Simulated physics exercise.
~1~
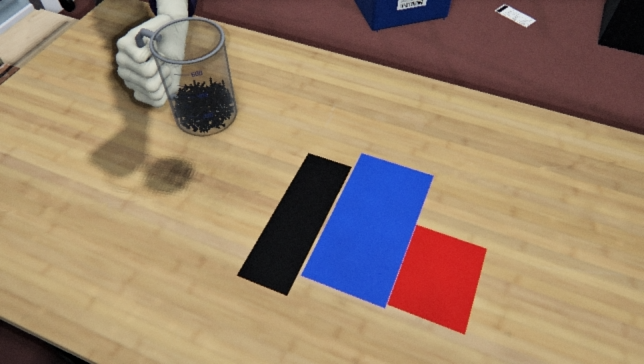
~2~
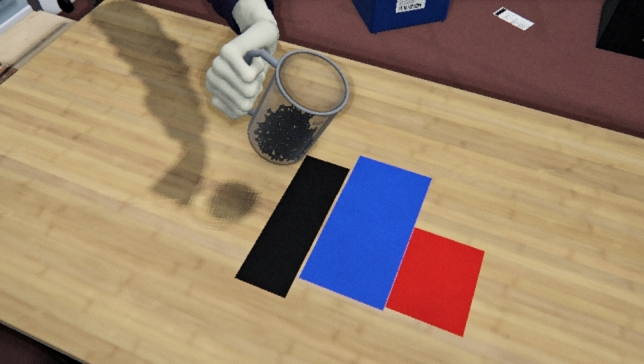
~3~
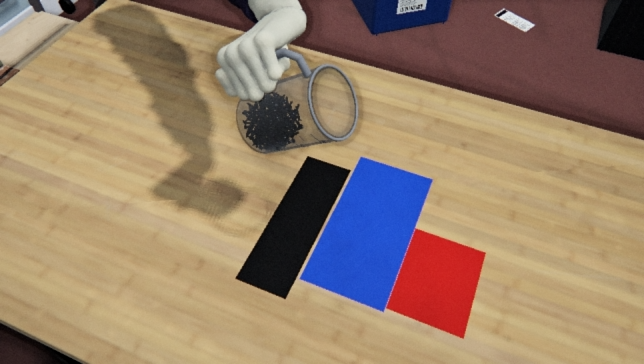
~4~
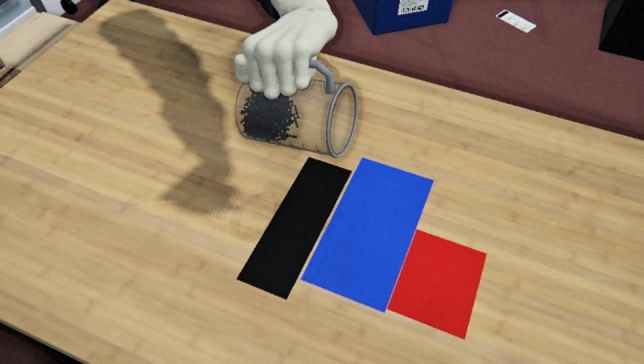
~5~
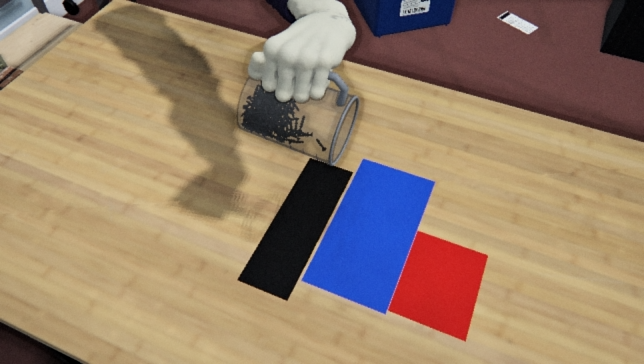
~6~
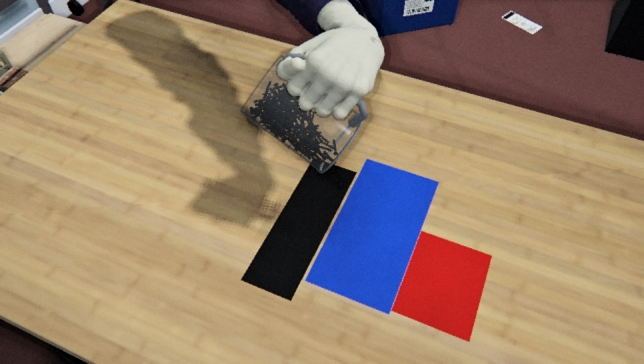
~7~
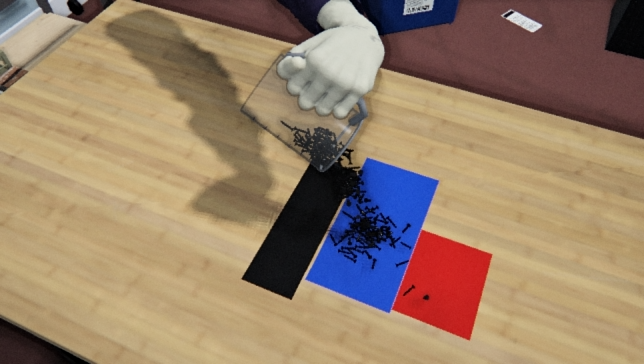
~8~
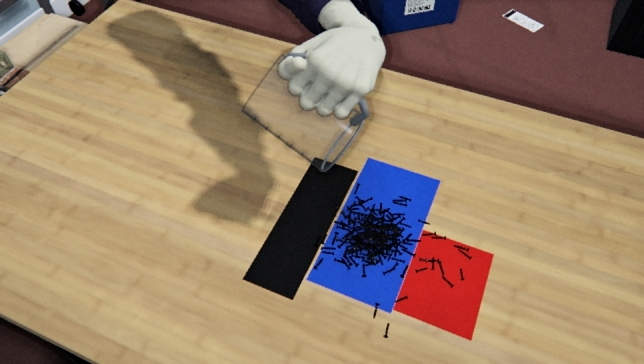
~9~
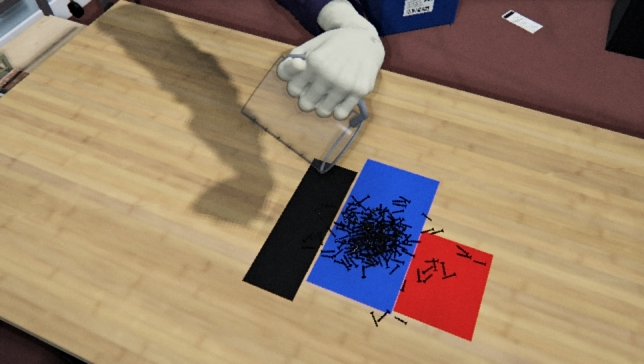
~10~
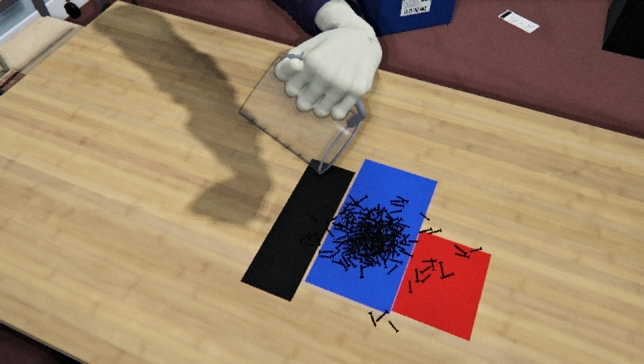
A white-gloved hand carried a clear jug of small black screws rightward over a wooden table, tipped it, and poured them out, leaving the jug empty and most screws heaped on the blue mat, with some scattered on the red mat and the table.
